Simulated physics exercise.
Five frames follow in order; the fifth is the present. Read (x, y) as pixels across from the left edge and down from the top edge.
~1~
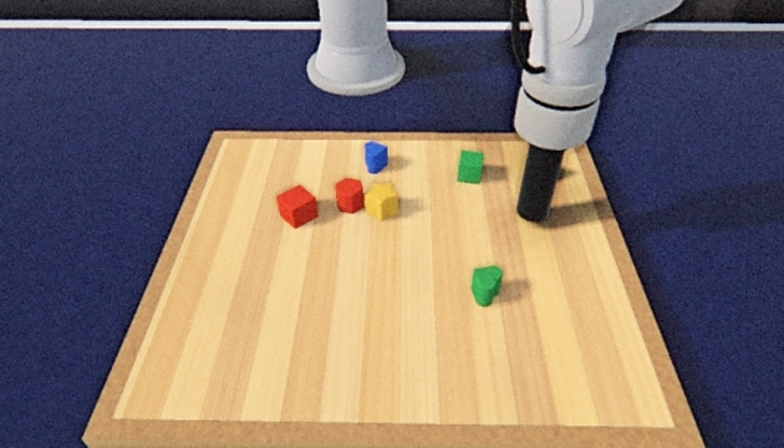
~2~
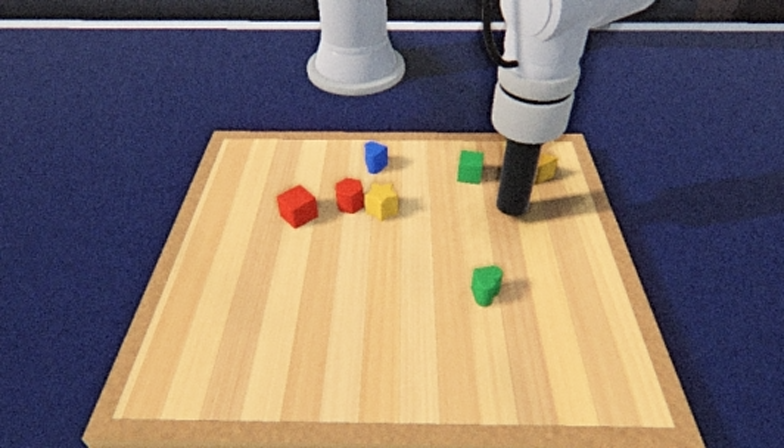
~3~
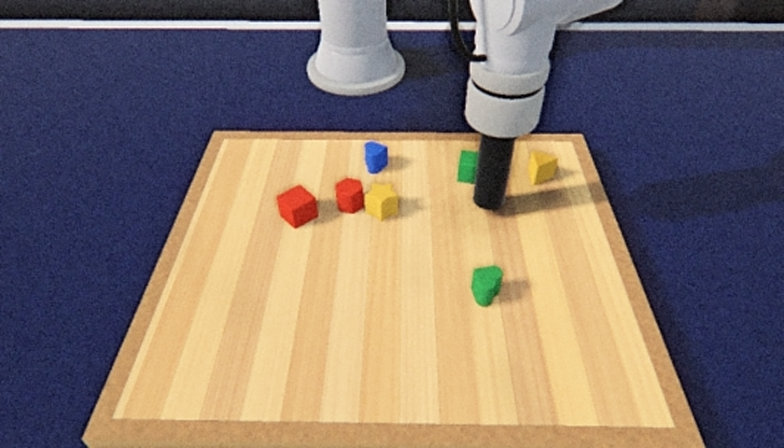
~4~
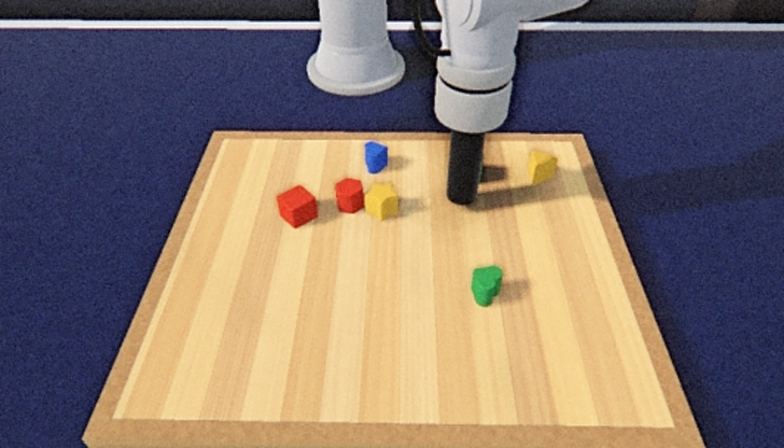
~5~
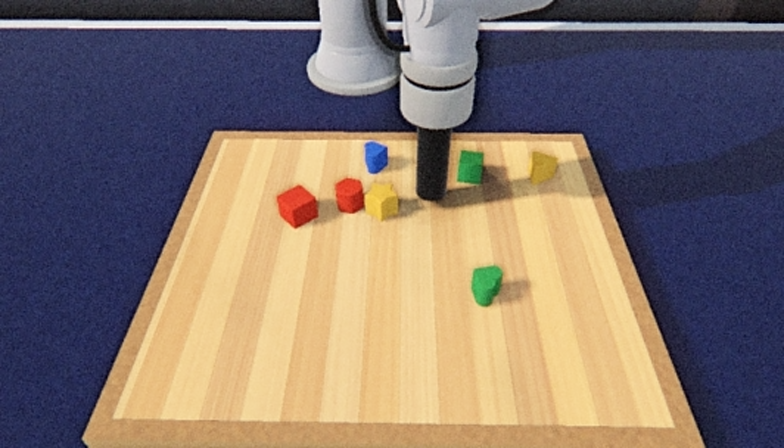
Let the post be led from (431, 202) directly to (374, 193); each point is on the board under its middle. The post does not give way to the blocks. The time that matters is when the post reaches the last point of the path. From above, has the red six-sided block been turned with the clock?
Yes, it checks out.
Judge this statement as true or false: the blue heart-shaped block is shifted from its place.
My answer: False.
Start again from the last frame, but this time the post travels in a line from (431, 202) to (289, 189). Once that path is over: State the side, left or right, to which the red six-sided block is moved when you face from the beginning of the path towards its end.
Shifts left.
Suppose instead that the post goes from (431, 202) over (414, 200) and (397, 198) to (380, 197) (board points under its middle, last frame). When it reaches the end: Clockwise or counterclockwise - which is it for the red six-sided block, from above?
Prediction: Clockwise.
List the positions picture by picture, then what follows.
The first frame shows post's lower end at (532, 212); red six-sided block at (349, 186); blue heart-shaped block at (375, 147); yellow star at (382, 191).
The second frame shows post at (512, 206); blocks still.
The third frame shows post at (489, 200); blocks still.
The fourth frame shows post at (462, 195); blocks still.
The fifth frame shows post at (431, 192); red six-sided block at (349, 186); blue heart-shaped block at (375, 147); yellow star at (382, 191).
On the path given first. Halfway along, post at (402, 187); yellow star at (379, 192).
At the end, post at (374, 183); red six-sided block at (343, 187), turned 30° clockwise; blue heart-shaped block still; yellow star at (371, 192), turned 65° anticlockwise.
